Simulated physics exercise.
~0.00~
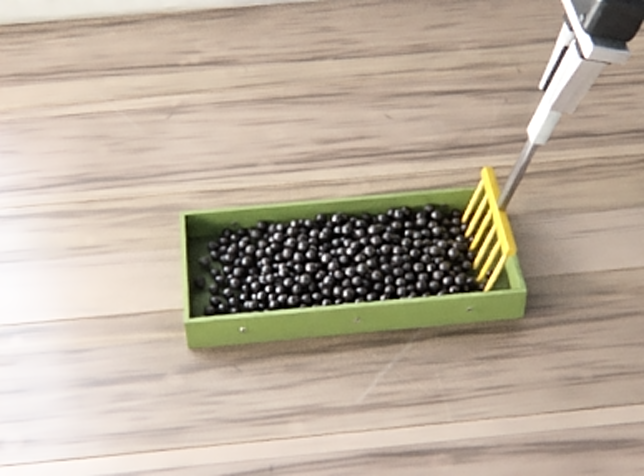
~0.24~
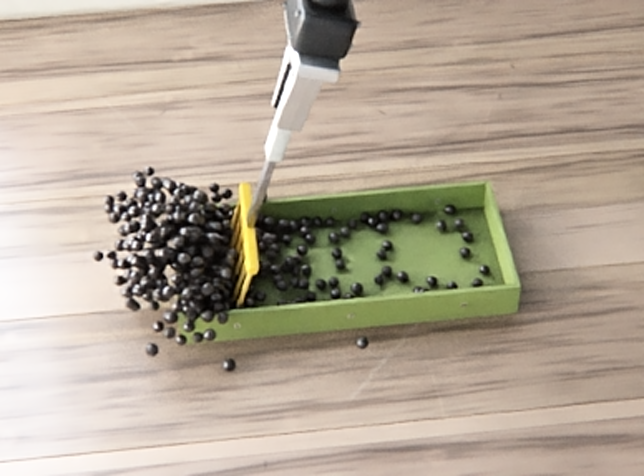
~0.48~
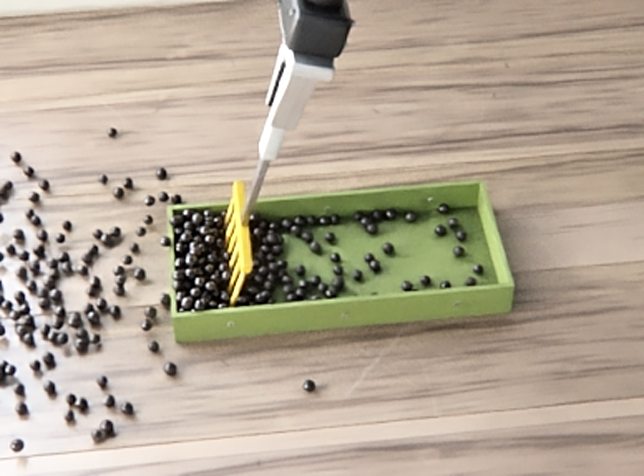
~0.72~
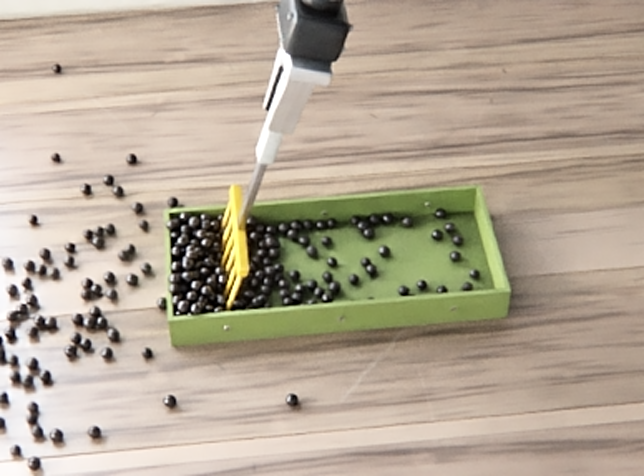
On a wood-grain tabletop, a gripper holding a yellow fork sweeps a heap of small black beads leftward through a shallow green tray, and many spill over the left end and scatter across the surface, while the rest stay in the tray, mostly around the fork.
